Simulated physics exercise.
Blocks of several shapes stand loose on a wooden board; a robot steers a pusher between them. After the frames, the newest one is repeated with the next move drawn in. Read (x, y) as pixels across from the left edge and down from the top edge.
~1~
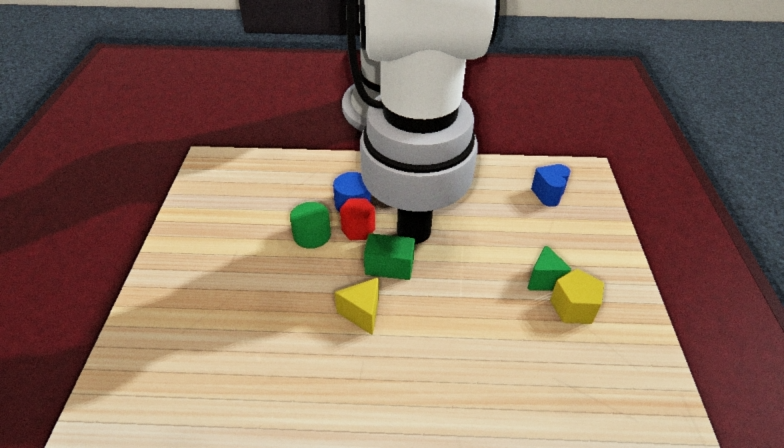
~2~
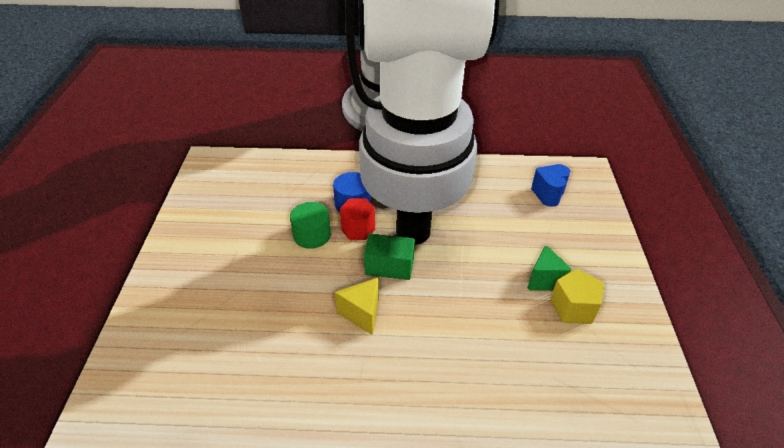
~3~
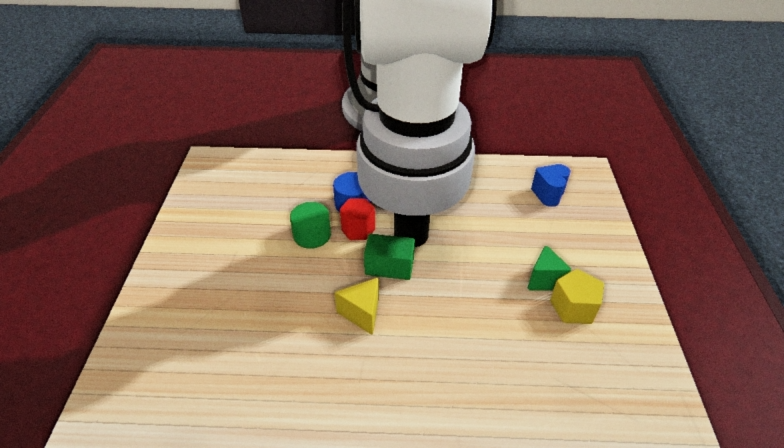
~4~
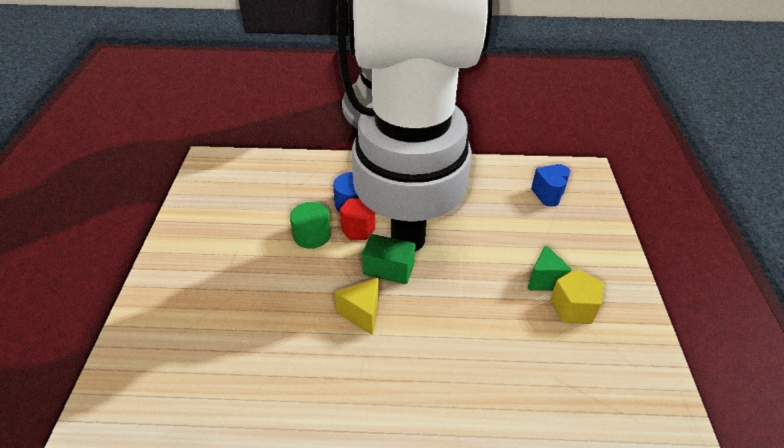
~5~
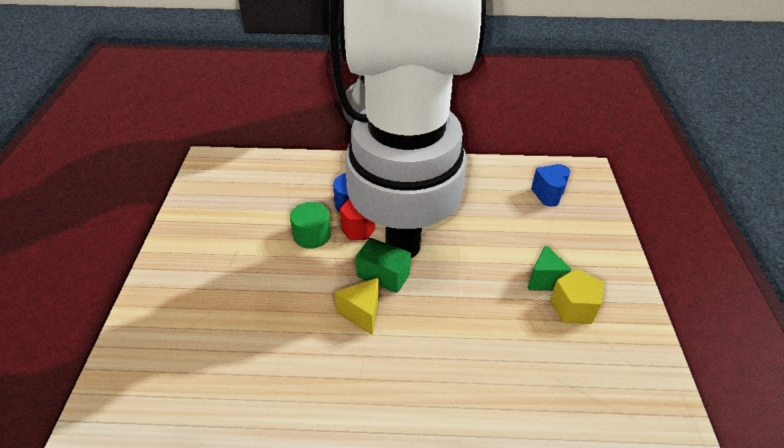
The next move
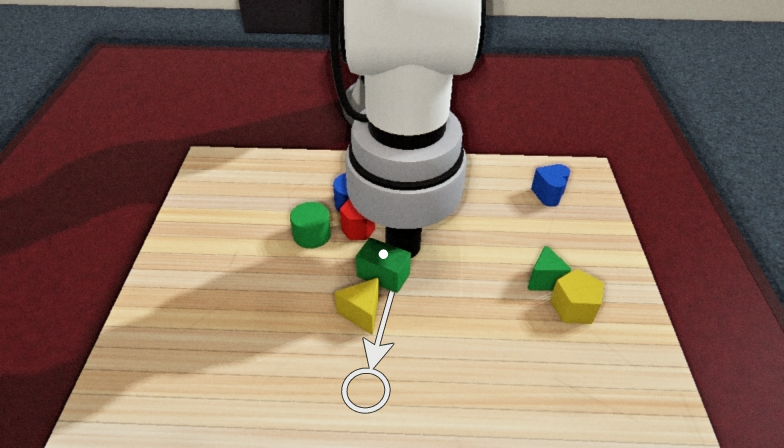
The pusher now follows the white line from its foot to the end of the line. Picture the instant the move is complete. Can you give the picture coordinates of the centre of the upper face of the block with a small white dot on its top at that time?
The middle of its upper face will lie at (327, 351).
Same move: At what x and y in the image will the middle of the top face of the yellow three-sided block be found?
Its top face will be centred at roughly (295, 342).
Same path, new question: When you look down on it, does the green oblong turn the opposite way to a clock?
No, it doesn't check out.
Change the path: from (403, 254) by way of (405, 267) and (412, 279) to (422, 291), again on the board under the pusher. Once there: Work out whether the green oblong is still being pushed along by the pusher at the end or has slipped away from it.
The green oblong slips off.
The drawn path runs from (403, 254) to (366, 390); the dot is on the green oblong.
What follows on the original path. One third of the way, pusher at (392, 287); yellow three-sided block at (337, 318), turned 40° clockwise; green oblong at (366, 294), turned 15° clockwise.
Two thirds of the way, pusher at (379, 332); yellow three-sided block at (309, 338), turned 95° clockwise; green oblong at (344, 336), turned 45° clockwise.
At the end, pusher at (366, 383); red hexagonal block not moved; yellow three-sided block at (295, 342), turned 120° clockwise; green oblong at (327, 351), turned 70° clockwise.
